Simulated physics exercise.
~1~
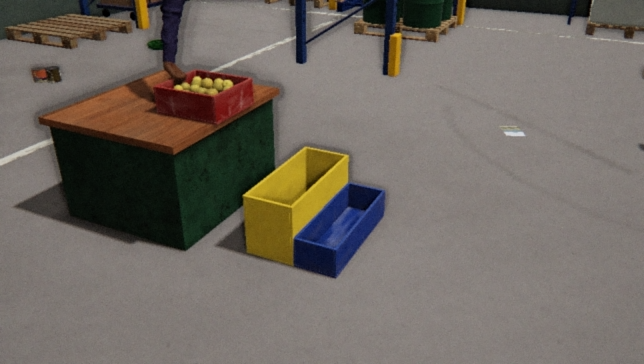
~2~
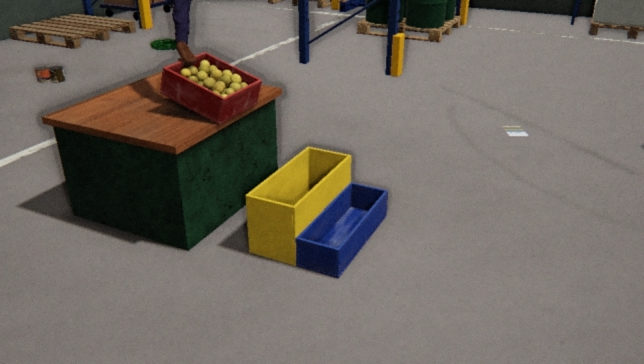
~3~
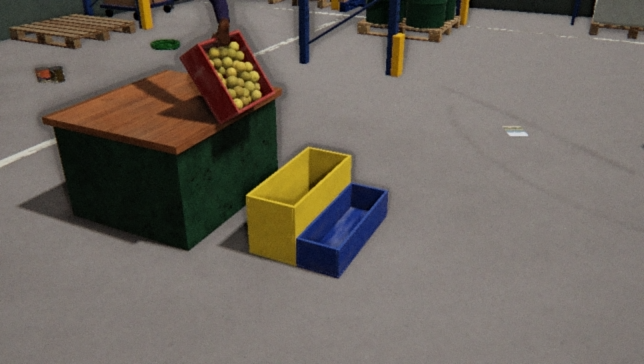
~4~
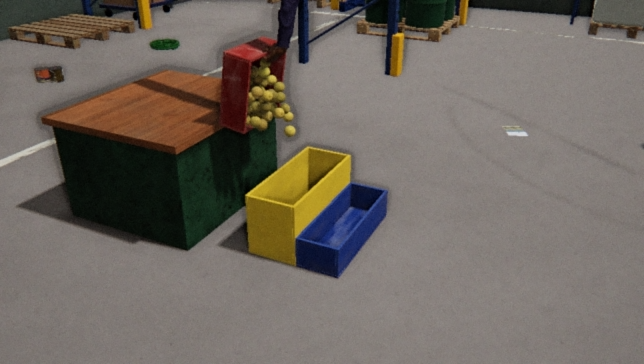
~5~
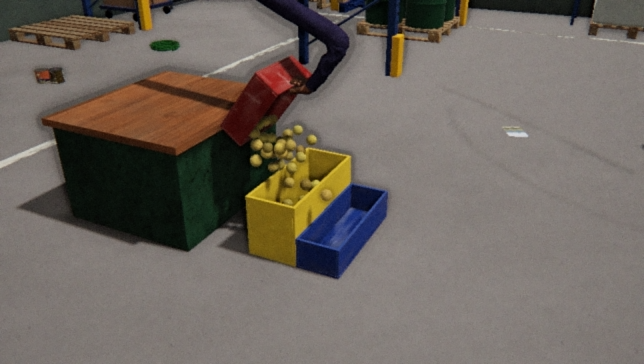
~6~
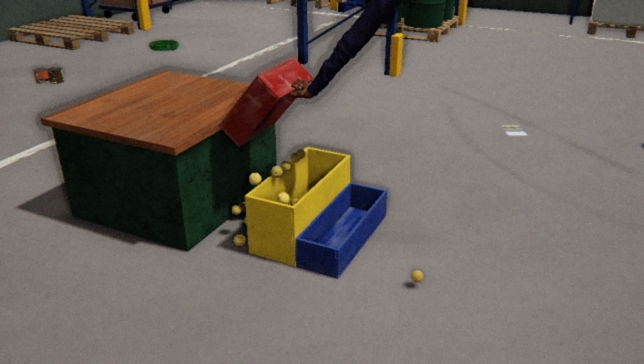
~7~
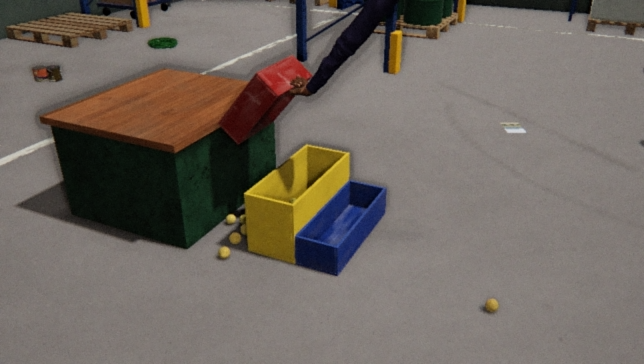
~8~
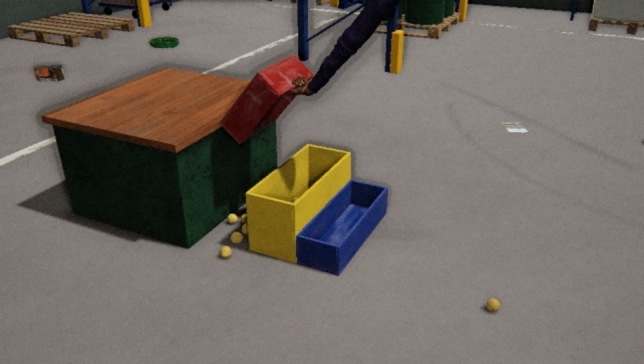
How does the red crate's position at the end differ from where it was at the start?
At the start the red crate sits upright on top of the bench, while at the end it is farther right and slightly lower, held tipped over at the bench's edge above the yellow tote.
